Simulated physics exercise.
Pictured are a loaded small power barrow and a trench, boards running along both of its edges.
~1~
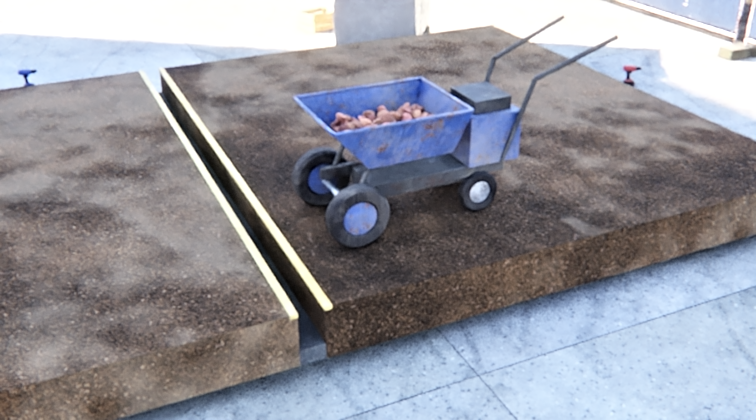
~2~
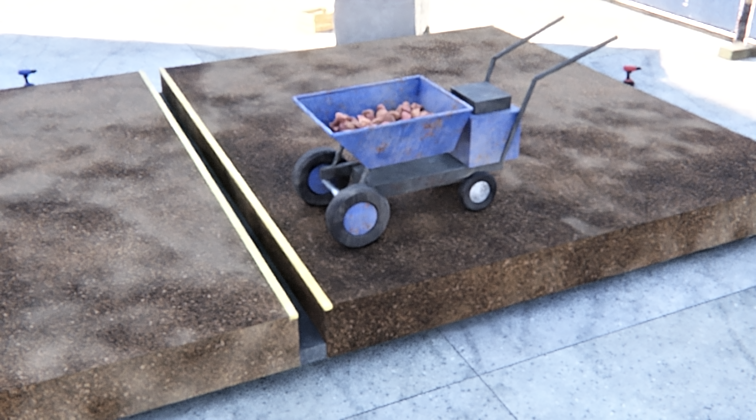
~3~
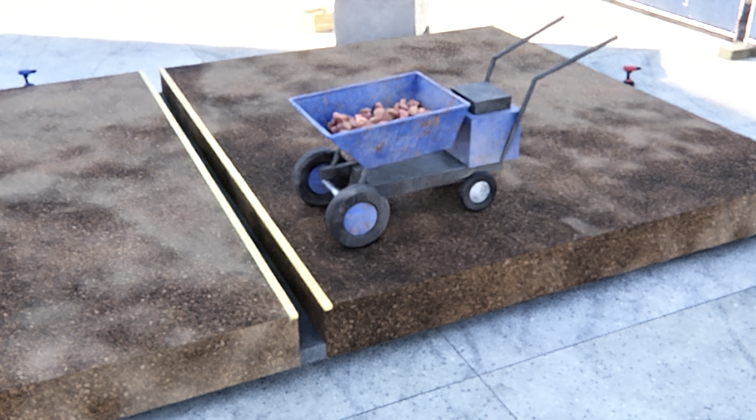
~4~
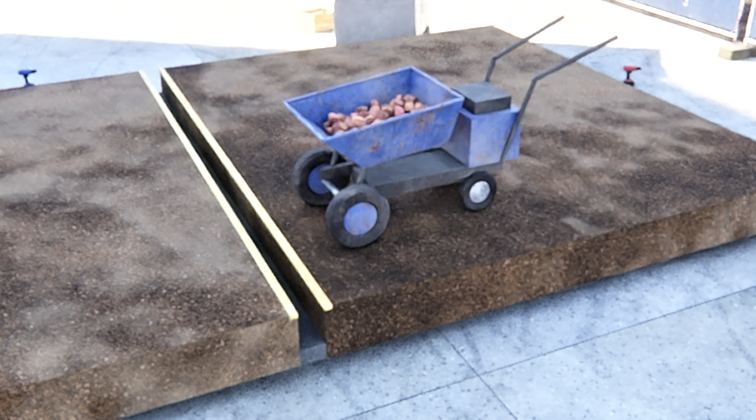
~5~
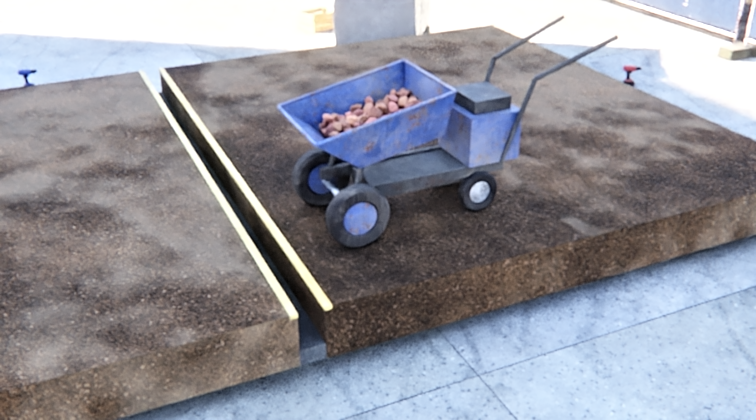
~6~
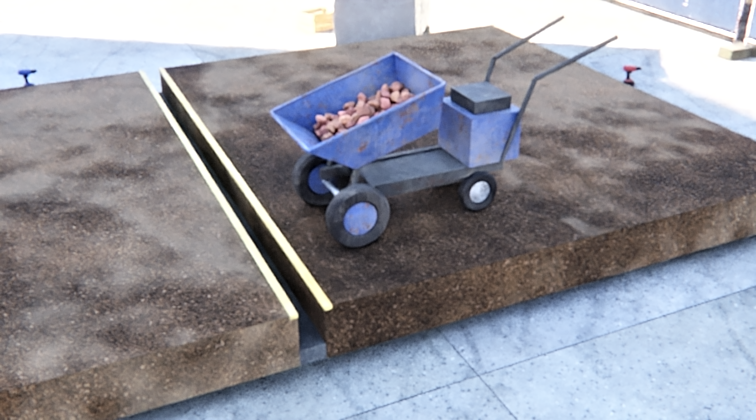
To begin with, a small blue power barrow loaded with reddish rubble stands on a brown earthy surface, right of a narrow trench edged with pale boards. Its skip then tilts gradually forward toward the left, its back edge rising and its front lip lowering, while the wheels and handles stay still.
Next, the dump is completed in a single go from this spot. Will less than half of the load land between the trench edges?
Yes, less than half gets in.
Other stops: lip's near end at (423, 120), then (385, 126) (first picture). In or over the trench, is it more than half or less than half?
Well, parked at the first spot it'd be short of the halfway mark, and at the second it'd be past the halfway mark.
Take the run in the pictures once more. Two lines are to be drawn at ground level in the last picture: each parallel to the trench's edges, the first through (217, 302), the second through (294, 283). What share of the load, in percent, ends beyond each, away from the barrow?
Roughly 30 per cent, then roughly 100 per cent.
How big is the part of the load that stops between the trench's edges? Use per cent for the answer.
About 5 per cent.
Soon, skip tipped steeply; all in the skip.
A while on, skip tipped right over; most in the skip; about a quarter beyond it; a stray few falling.
Towards the end, skip tipped right over; a stray few in the skip; a stray few in or heaped over the trench; nearly all beyond it.
Finally, skip tipped right over; a small part in or heaped over the trench; nearly all beyond it.
